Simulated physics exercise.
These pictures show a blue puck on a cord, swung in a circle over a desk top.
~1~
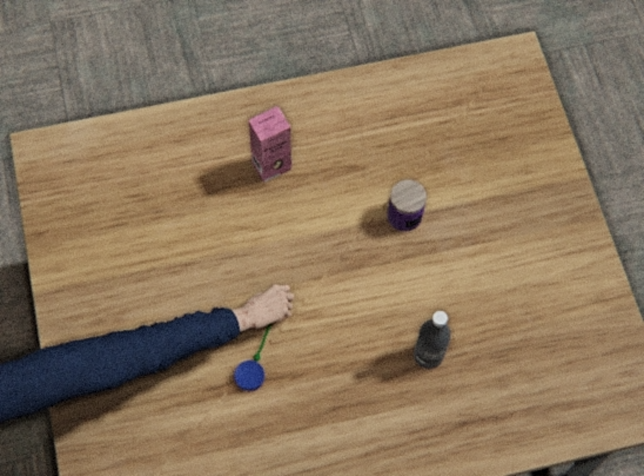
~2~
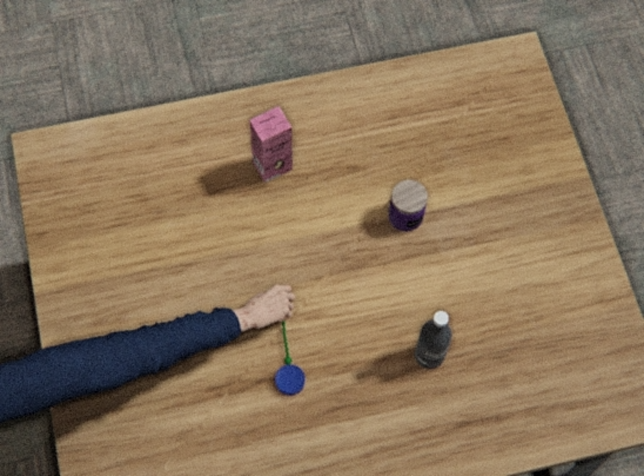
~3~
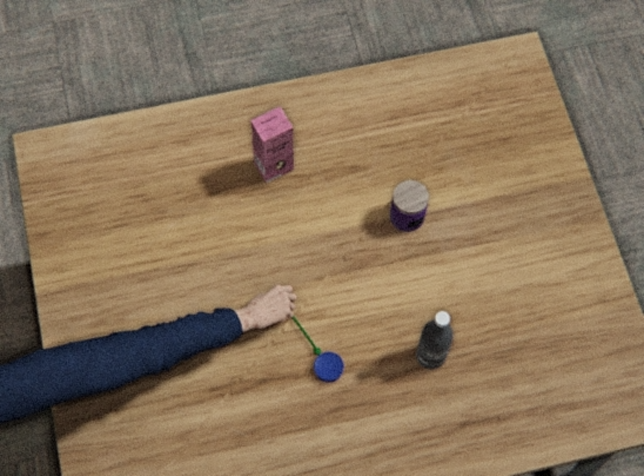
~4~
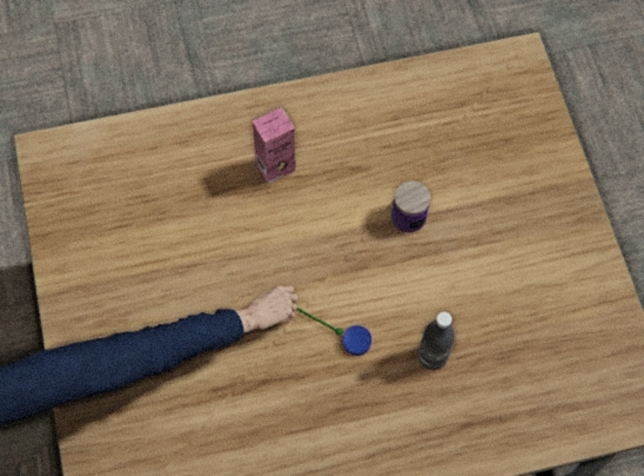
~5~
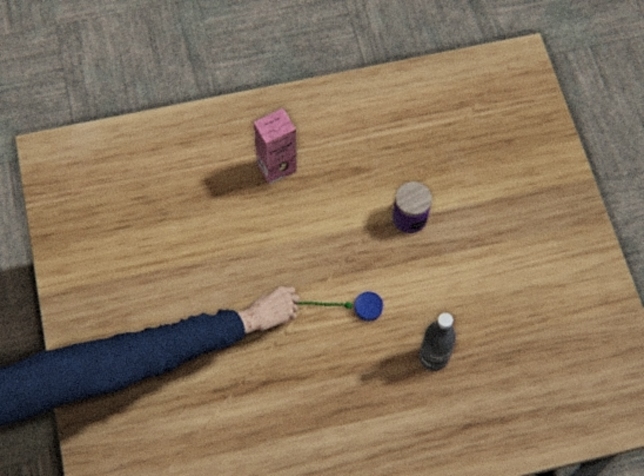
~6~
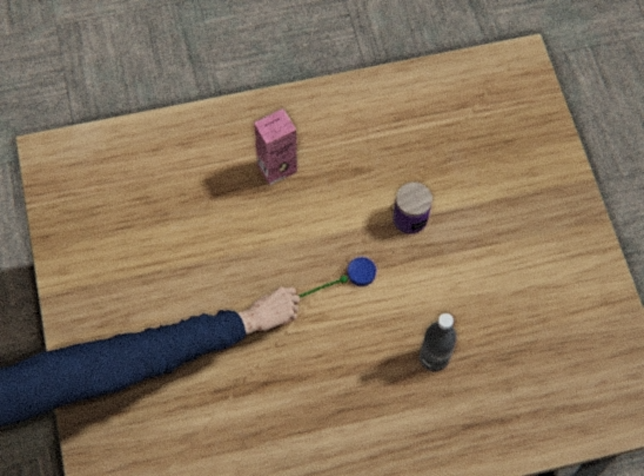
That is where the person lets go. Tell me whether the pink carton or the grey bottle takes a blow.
The pink carton takes the knock and the grey bottle stays untouched.
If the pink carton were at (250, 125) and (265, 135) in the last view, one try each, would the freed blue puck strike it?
First, it takes a knock; second, it is bumped.
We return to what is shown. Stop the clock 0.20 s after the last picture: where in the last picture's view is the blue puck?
By then it is at (277, 154).
Then, 0.08 s later than the last view, puck near (322, 216).
Then, 0.20 s later than the last view, puck near (278, 154); pink carton pushed aside.
Finally, puck off the table; pink carton knocked over. The pink carton is struck and the grey bottle remains clear.
